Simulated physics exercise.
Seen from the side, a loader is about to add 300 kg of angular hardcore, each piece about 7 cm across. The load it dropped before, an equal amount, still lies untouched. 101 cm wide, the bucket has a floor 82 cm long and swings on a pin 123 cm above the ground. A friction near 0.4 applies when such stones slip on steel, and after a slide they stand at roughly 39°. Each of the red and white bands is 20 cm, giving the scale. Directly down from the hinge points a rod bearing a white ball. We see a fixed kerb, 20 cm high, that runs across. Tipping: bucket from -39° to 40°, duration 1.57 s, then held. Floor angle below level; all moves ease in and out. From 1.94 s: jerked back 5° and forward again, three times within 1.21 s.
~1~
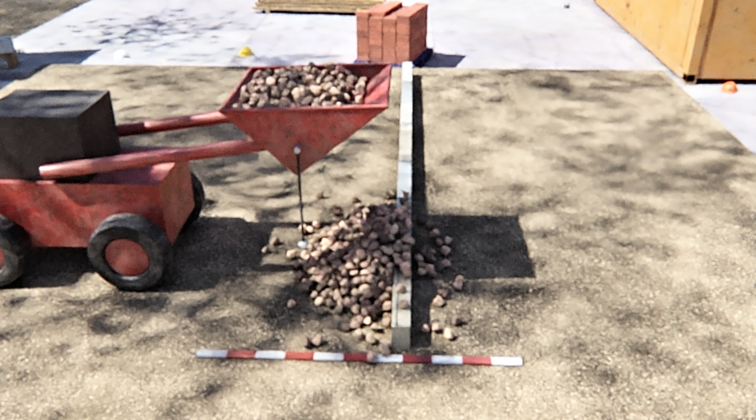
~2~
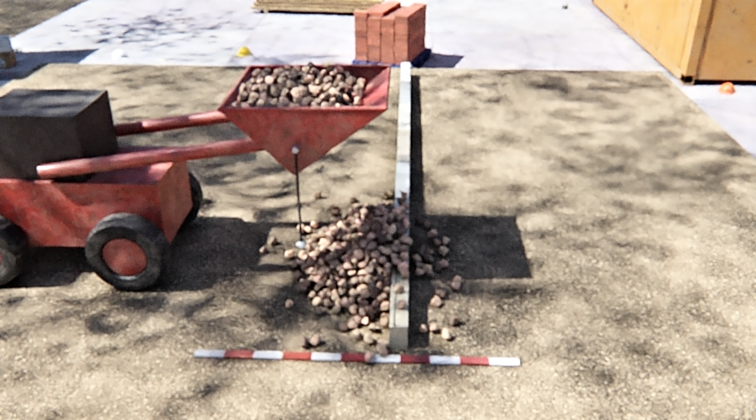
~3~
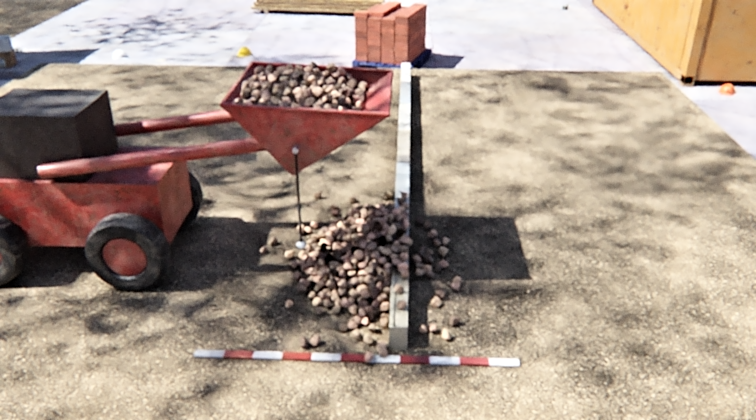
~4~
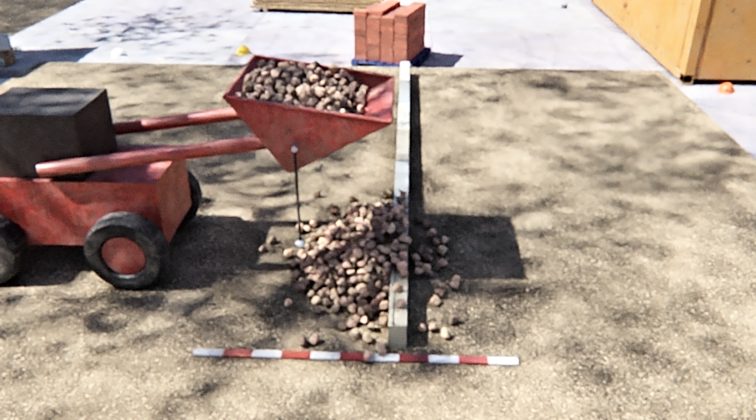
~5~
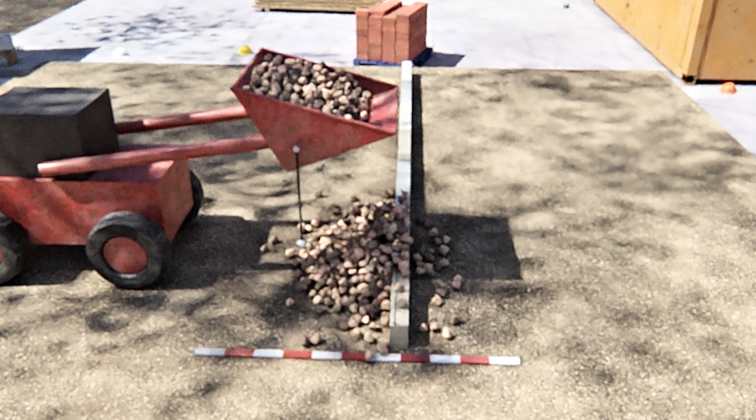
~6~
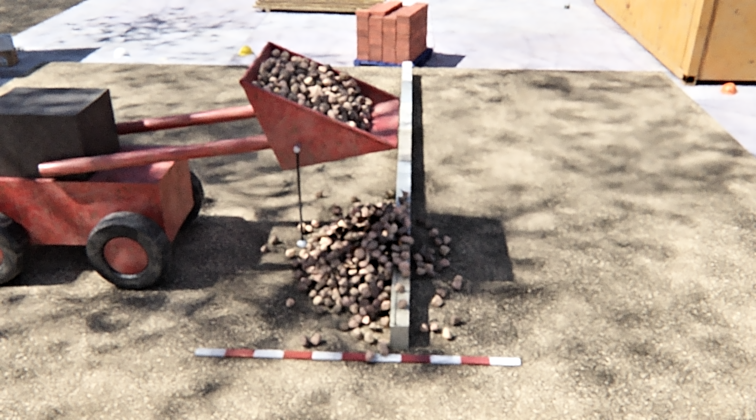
A red loader's bucket full of stones gradually tilts down toward the right above a stone pile.
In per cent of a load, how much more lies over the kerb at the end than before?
Some 75 per cent more.
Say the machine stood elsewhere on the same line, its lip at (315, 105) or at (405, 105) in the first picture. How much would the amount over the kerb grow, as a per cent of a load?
0 % and 95 %.
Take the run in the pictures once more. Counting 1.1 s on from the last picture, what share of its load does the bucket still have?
That works out to about 40 %.
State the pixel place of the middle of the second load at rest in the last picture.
Near (435, 251).
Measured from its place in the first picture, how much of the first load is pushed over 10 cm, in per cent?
About 5 %.
Then, 0.6 s after the last picture the floor is at 28°; in per cent of one load, 99 in the bucket, 97 on this side of the kerb, 4 over the kerb; the foremost stones are at (449, 281).
Then, 1.1 s after the last picture the floor is at 40°; in per cent of one load, 42 in the bucket, 138 on this side of the kerb, 20 over the kerb; the foremost stones are at (457, 261).
Then, 3.0 s after the last picture the floor is at 40°; in per cent of one load, 0 in the bucket, 121 on this side of the kerb, 79 over the kerb; the foremost stones are at (537, 259).
Then, 5.5 s after the last picture the floor is at 40°; in per cent of one load, 0 in the bucket, 121 on this side of the kerb, 79 over the kerb; the foremost stones are at (537, 259). Net gain over the kerb, 75.
